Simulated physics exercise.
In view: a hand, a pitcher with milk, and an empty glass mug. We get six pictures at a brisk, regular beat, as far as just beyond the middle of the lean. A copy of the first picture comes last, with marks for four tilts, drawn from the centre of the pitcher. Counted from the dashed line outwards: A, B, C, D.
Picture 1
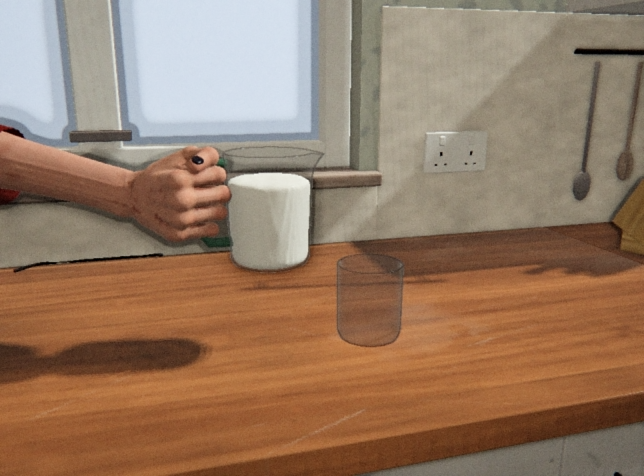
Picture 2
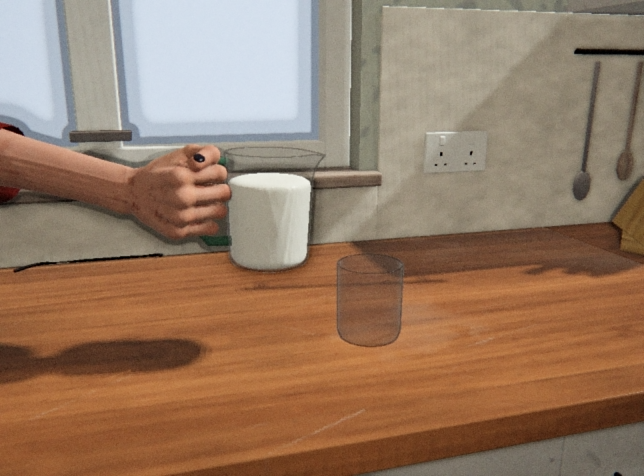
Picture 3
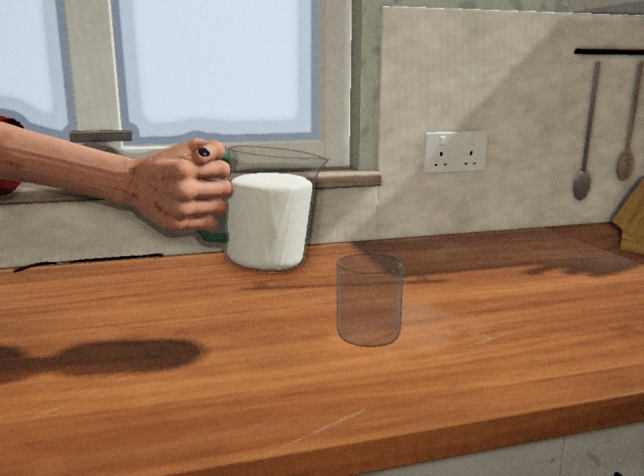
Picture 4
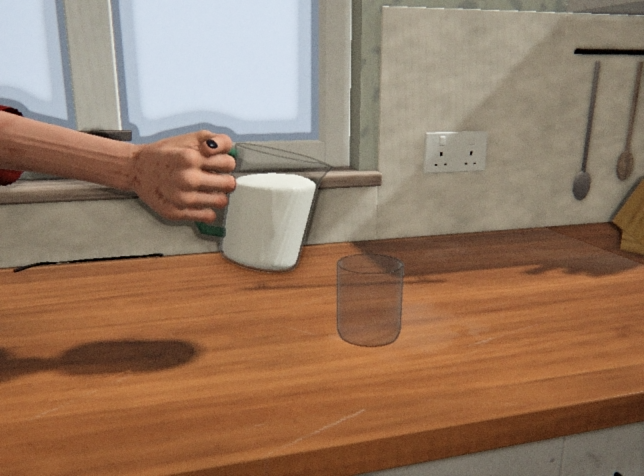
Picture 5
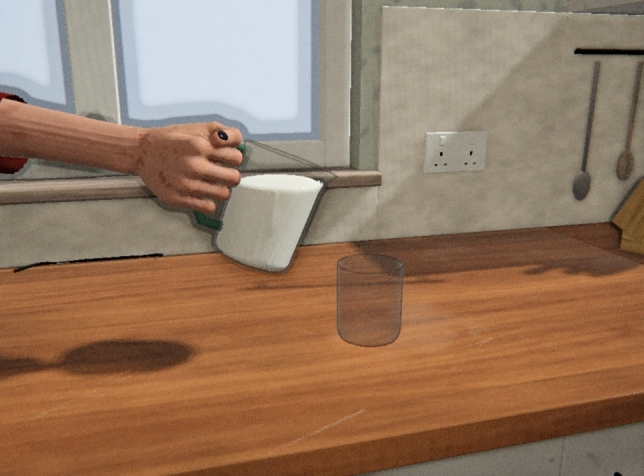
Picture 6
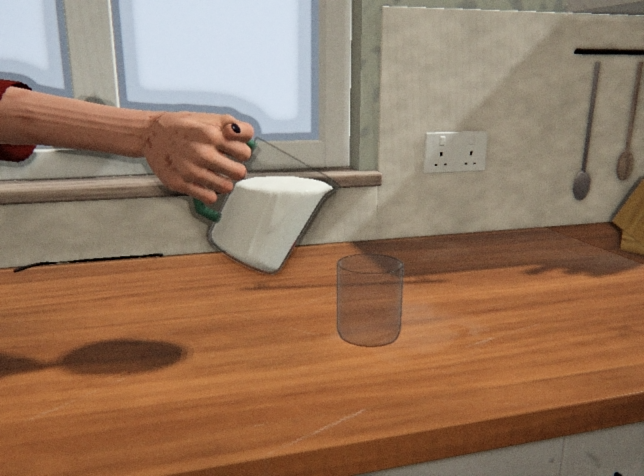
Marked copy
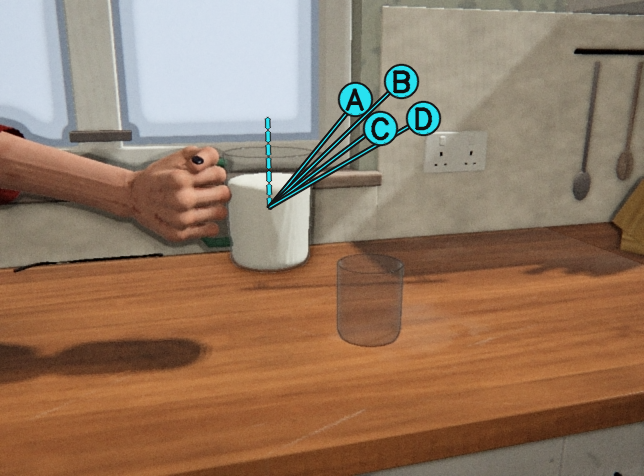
On a wooden kitchen counter, a hand tilts a pitcher of milk rightward near an empty glass.
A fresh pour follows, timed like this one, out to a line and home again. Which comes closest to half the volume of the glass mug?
It is D.
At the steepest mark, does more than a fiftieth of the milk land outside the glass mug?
No, it does not.
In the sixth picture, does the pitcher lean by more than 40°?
No, it does not.
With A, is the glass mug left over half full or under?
Under.
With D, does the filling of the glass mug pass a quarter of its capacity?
Yes.
In cyan, A at (346, 113); B at (388, 93); C at (364, 135); D at (408, 126).
For mark A, the glass mug ends with about 10 % of what it can hold.
For mark B, the glass mug ends with about 20 % of what it can hold.
For mark C, the glass mug ends with about 33 % of what it can hold.
For mark D, the glass mug ends with about 49 % of what it can hold.
